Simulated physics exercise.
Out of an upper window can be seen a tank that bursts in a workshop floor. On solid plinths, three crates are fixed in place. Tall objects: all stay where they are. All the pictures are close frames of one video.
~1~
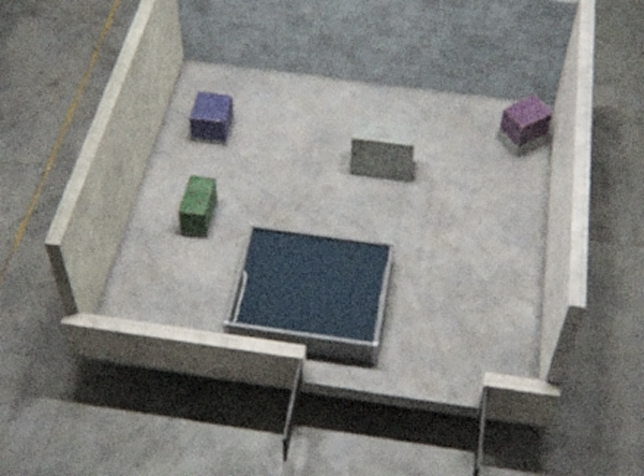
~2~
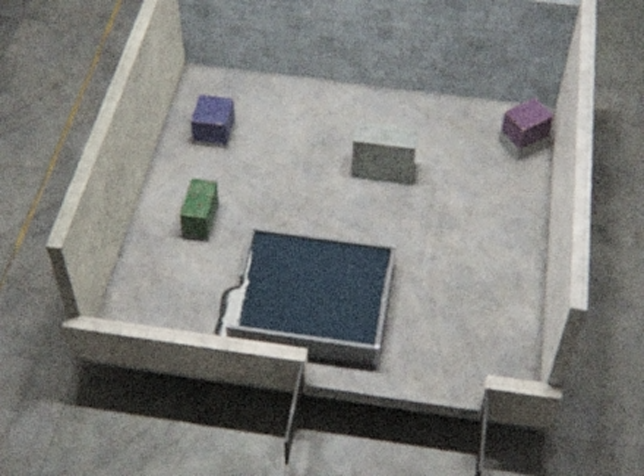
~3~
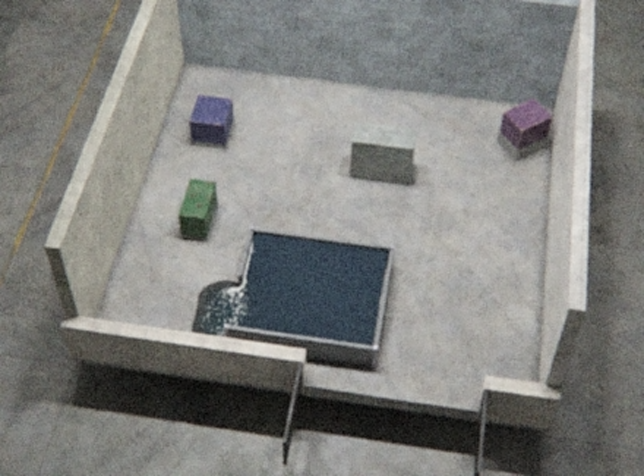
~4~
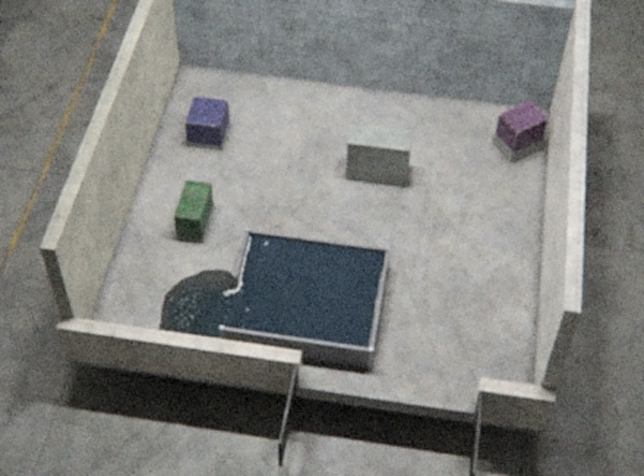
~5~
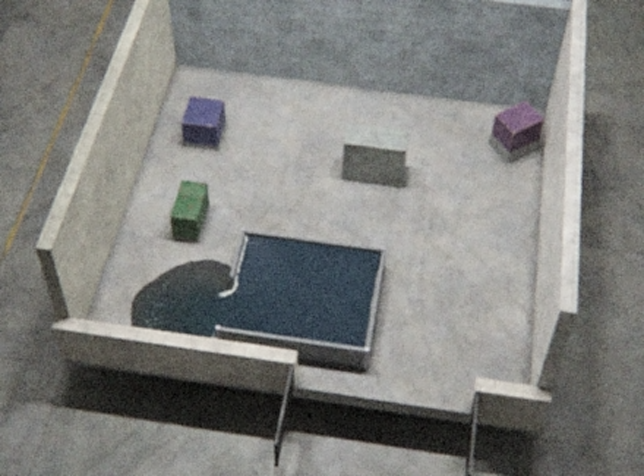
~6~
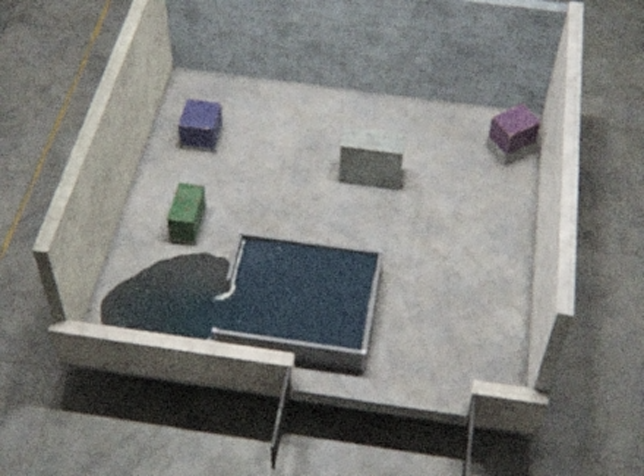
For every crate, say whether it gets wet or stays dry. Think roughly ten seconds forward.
Blue crate: Wet; purple crate: Dry; green crate: Wet.
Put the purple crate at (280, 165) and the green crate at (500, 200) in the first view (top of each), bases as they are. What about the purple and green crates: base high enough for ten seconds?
So the purple one stays high and dry and the green one stays high and dry.
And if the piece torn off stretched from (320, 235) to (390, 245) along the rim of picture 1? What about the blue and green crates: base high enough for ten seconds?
Blue crate: Overtopped; green crate: Untouched.
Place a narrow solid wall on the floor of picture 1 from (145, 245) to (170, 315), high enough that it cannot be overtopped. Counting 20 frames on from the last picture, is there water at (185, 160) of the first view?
At that place: Awash.
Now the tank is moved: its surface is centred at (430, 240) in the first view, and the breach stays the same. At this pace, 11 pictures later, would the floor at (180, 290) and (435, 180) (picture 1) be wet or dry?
Note: Point one reached by the flow; point two missed by the flow.
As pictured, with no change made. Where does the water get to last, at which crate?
My answer is the one in purple.
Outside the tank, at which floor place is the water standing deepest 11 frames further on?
Roughly at pixel (96, 348).
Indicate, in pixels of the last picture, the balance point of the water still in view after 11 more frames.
My reading is close to (239, 309).
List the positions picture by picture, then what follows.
The first picture shows still water in the water tank at (311, 285).
In the second picture, water pours out at (238, 313) and has run to a hidden place.
In the third picture, the front is at (209, 290), out from the gap at (236, 314).
In the fourth picture, the front is at (172, 295), out from the gap at (232, 316).
In the fifth picture, the front is at (139, 300), out from the gap at (228, 316).
In the sixth picture, water pours out at (225, 318) and has run to (108, 301).
A moment on, water covers 10 % of the floor; the blue crate not reached, the purple crate not reached, the green crate water round its plinth.
Next, water covers 15 % of the floor; the blue crate not reached, the purple crate not reached, the green crate water round its plinth.
Then, water covers 20 % of the floor; the blue crate water round its plinth, the purple crate not reached, the green crate water round its plinth.
Later, water covers 45 % of the floor; the blue crate water round its plinth, the purple crate not reached, the green crate water round its plinth.
In the end, water covers 75 % of the floor; the blue crate was topped, the purple crate stayed above the water, the green crate was topped.
